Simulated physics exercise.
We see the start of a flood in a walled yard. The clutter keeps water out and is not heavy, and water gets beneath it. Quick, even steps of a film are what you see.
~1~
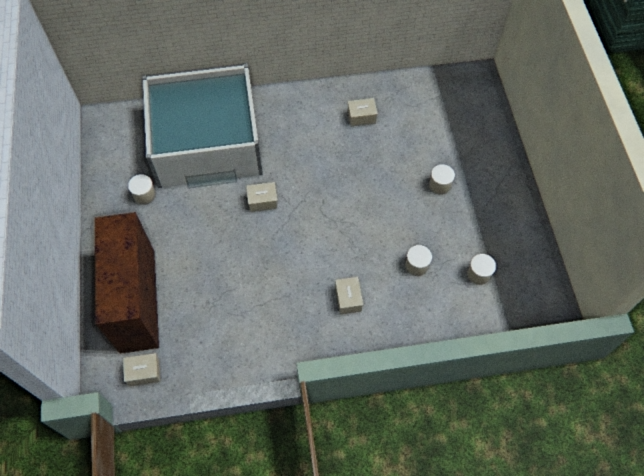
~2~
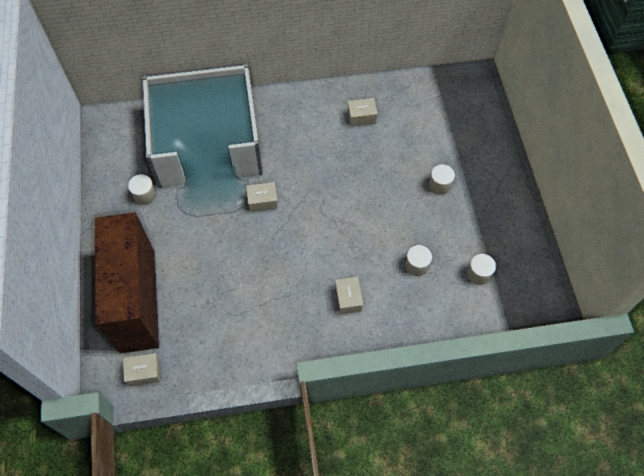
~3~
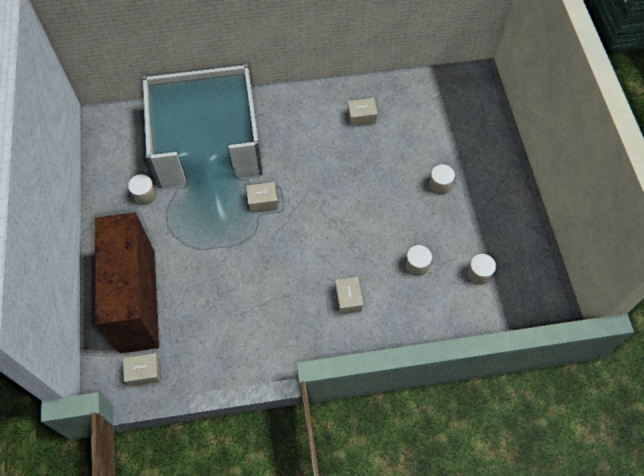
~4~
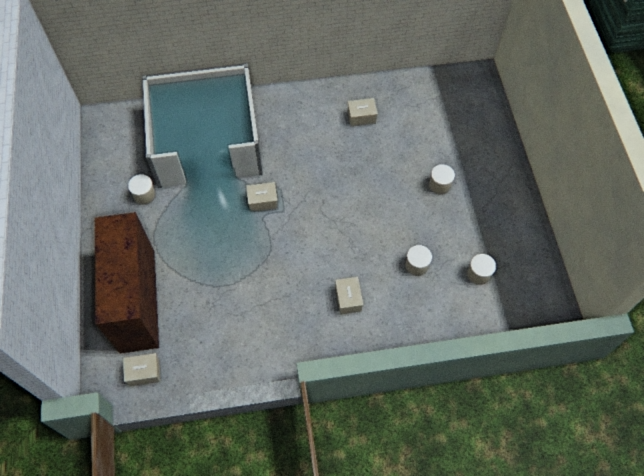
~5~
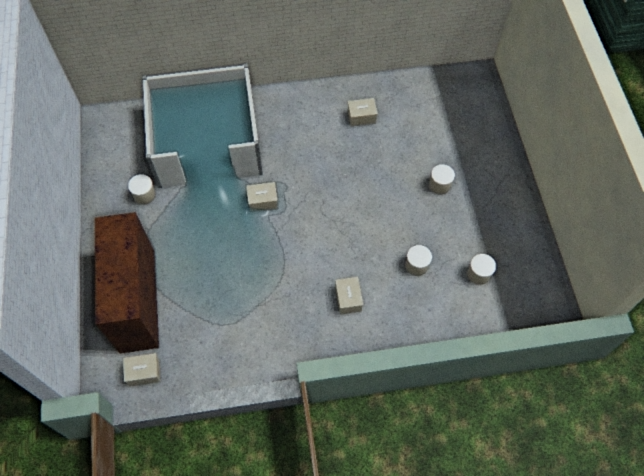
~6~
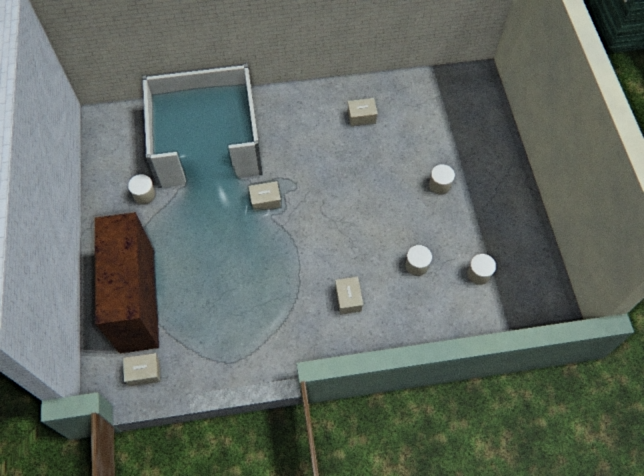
A walled tank of water opened at the front, and the water poured out and spread in a widening puddle across the gray yard, around a small box that barely shifted while everything else stayed put.
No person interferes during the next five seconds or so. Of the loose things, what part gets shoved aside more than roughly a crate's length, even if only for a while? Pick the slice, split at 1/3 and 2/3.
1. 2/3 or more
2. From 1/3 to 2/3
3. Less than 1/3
Less than 1/3.
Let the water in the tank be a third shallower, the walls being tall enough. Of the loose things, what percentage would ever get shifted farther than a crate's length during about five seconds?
Roughly 0 per cent of them.
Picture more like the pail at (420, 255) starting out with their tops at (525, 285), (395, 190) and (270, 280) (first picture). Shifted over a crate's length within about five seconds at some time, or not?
Okay, in order the twins go a long way, nowhere much, a long way.
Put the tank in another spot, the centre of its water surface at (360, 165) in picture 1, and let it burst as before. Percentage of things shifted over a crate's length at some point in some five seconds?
Close to 40 in a hundred.
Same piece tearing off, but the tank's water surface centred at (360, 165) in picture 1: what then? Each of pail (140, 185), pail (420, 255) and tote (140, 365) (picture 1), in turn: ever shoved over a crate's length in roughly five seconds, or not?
Object by object: Below the mark, over the mark, below the mark.
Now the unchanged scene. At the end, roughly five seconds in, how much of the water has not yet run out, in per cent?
About 58 percent.
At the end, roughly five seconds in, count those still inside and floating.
The count is 0.
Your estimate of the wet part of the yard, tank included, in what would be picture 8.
Reading: About 30 %.
A moment on, 0 of 8 are well off their spots; 0 afloat.
Next, 0 of 8 are well off their spots; 0 afloat.
Later, 0 of 8 are well off their spots; 0 afloat.
In the end, 2 of 8 are well off their spots, and 2 have been at some point; 0 afloat.
